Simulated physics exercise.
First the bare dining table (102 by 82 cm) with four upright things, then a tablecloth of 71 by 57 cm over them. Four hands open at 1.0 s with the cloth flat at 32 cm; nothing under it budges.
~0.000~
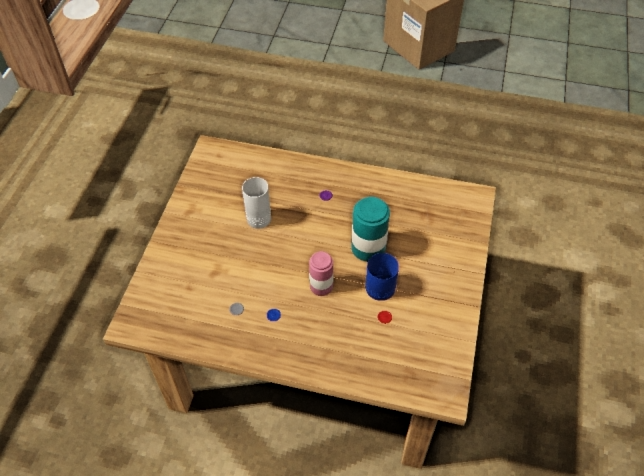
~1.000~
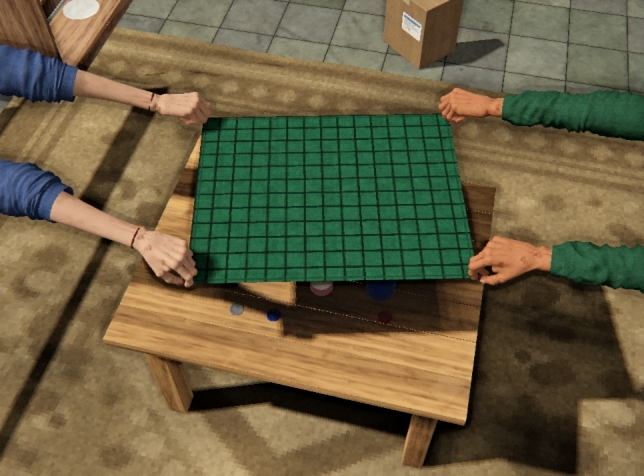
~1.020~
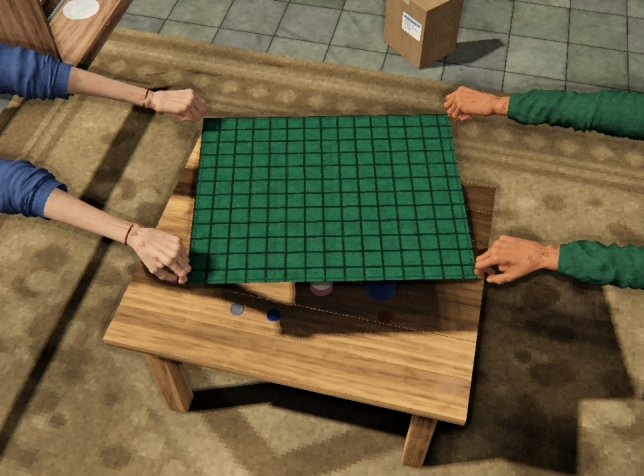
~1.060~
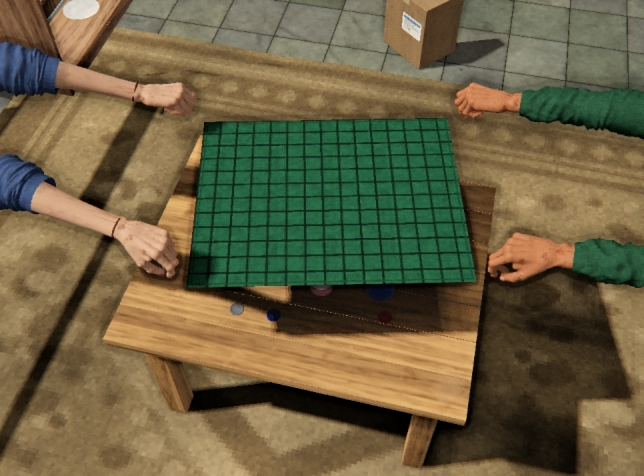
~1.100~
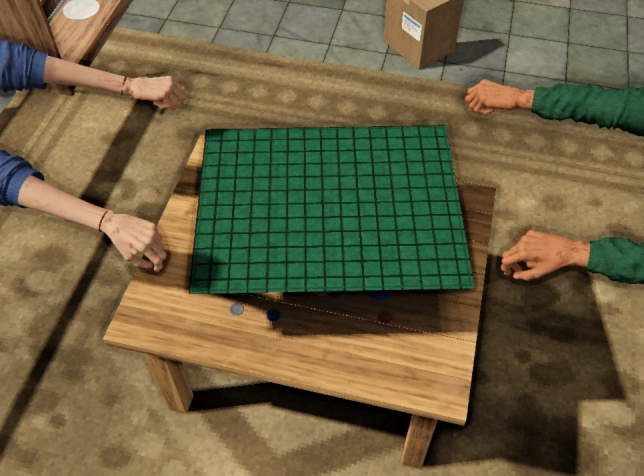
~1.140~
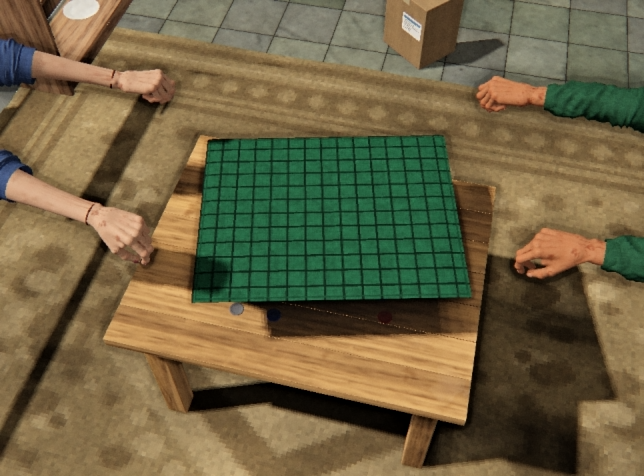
A green cloth with a dark grid is held flat by four hands above a wooden table, seen from a fixed, high angle over a patterned rug, with grey tiles and a cardboard box behind. Before it appears, the table holds a white cup, teal jar, pink bottle, blue cup and small coloured discs. The blue-sleeved hands at left and green-sleeved hands at right release the cloth and draw outward as it sinks, still nearly flat.
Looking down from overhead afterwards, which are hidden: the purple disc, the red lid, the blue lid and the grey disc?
Result: Purple disc remains in the open, red lid vanishes under it, blue lid vanishes under it, grey disc gets covered.
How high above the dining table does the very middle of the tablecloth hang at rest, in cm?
About 20 cm.
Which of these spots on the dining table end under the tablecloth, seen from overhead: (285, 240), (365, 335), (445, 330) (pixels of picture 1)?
The first ends under the cloth; the second still shows; the third still shows.
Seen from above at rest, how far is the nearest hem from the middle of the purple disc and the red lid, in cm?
Roughly 8 cm, 2 cm.
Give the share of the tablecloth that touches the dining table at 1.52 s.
Some 10 per cent.
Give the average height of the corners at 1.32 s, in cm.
About 1 cm.
After 1.3 s, 10 % of it is down, spanning 71 by 57 cm, above grey disc, blue lid, red lid.
After 1.5 s, 10 % of it is down, spanning 75 by 58 cm, above grey disc, blue lid, red lid.
After 1.7 s, 15 % of it is down, spanning 74 by 55 cm, above grey disc, blue lid, red lid.
After 1.9 s, 15 % of it is down, spanning 74 by 54 cm, above grey disc, blue lid, red lid.
After 2.7 s, 15 % of it is down, spanning 74 by 55 cm, above grey disc, blue lid, red lid.
